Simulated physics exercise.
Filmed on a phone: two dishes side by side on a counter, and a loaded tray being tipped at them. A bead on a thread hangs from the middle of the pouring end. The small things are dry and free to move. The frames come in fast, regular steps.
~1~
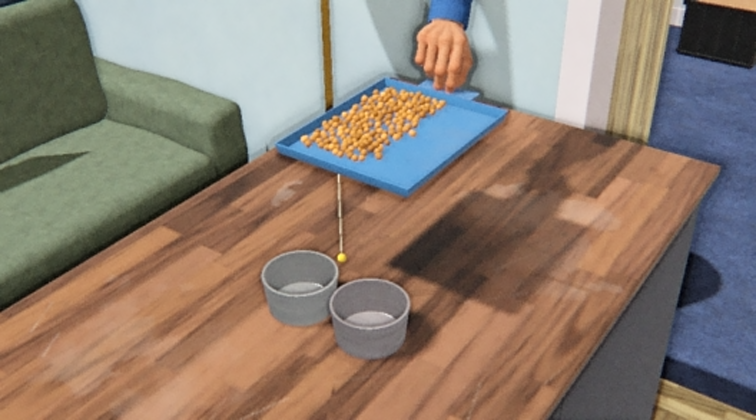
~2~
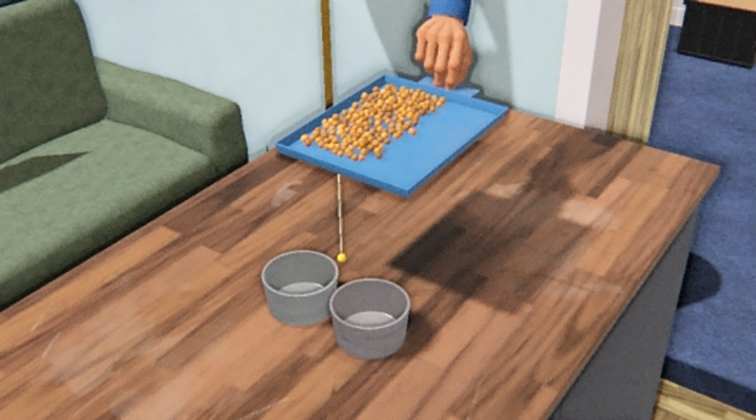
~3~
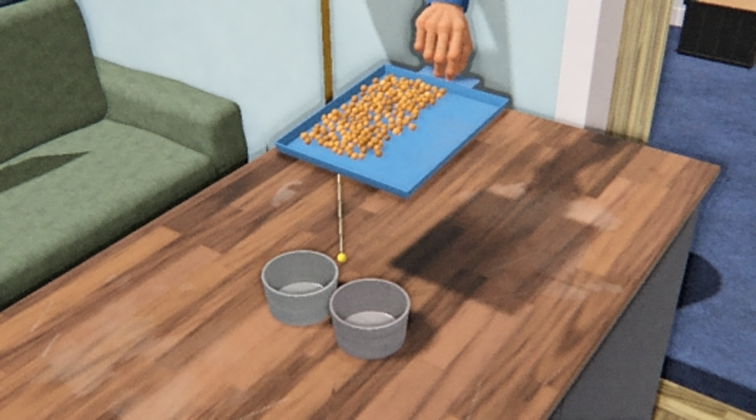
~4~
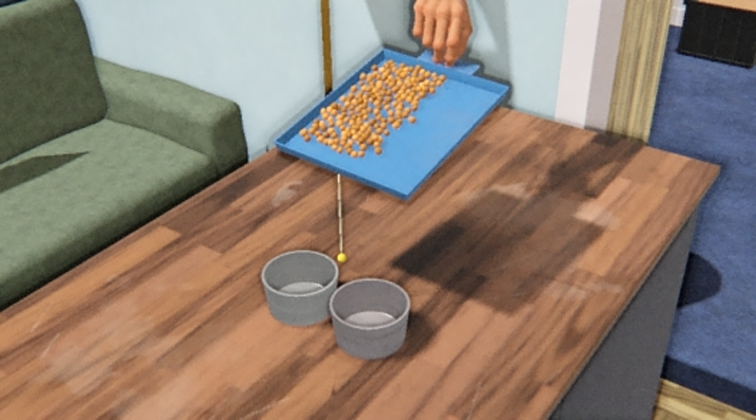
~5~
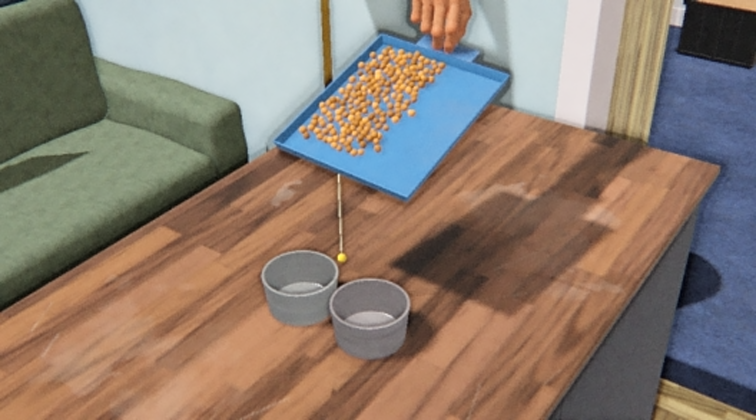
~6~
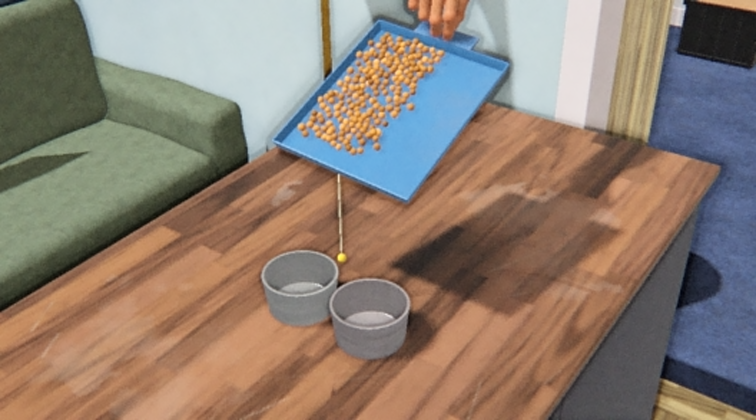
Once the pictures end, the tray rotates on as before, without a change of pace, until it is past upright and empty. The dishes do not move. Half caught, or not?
Caught overall: Over half.
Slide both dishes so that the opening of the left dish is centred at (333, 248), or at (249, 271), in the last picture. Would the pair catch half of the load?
In turn: Below a half; less than half.
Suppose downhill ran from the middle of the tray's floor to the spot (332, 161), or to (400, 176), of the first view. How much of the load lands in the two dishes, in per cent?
About 50 and 40 per cent.
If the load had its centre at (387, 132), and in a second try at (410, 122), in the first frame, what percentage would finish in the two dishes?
The first gives 70 %, the second 80 %.
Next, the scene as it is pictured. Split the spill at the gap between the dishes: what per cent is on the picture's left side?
About 50 per cent.
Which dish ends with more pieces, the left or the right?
It is right.
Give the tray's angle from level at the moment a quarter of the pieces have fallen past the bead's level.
Roughly 90°.
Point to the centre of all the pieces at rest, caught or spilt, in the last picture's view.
Close to (360, 333).
Soon, tray tipped steeply; all on the tray.
A while on, tray tipped past a quarter turn; about half on the tray; a small part in the right dish; a stray few in the left dish; a small part outside both; a small part in the air.
Towards the end, tray tipped past a quarter turn; about half in the right dish; a small part in the left dish; about a third outside both; a stray few in the air.
Finally, tray tipped past a quarter turn; about half in the right dish; a small part in the left dish; about a third outside both.
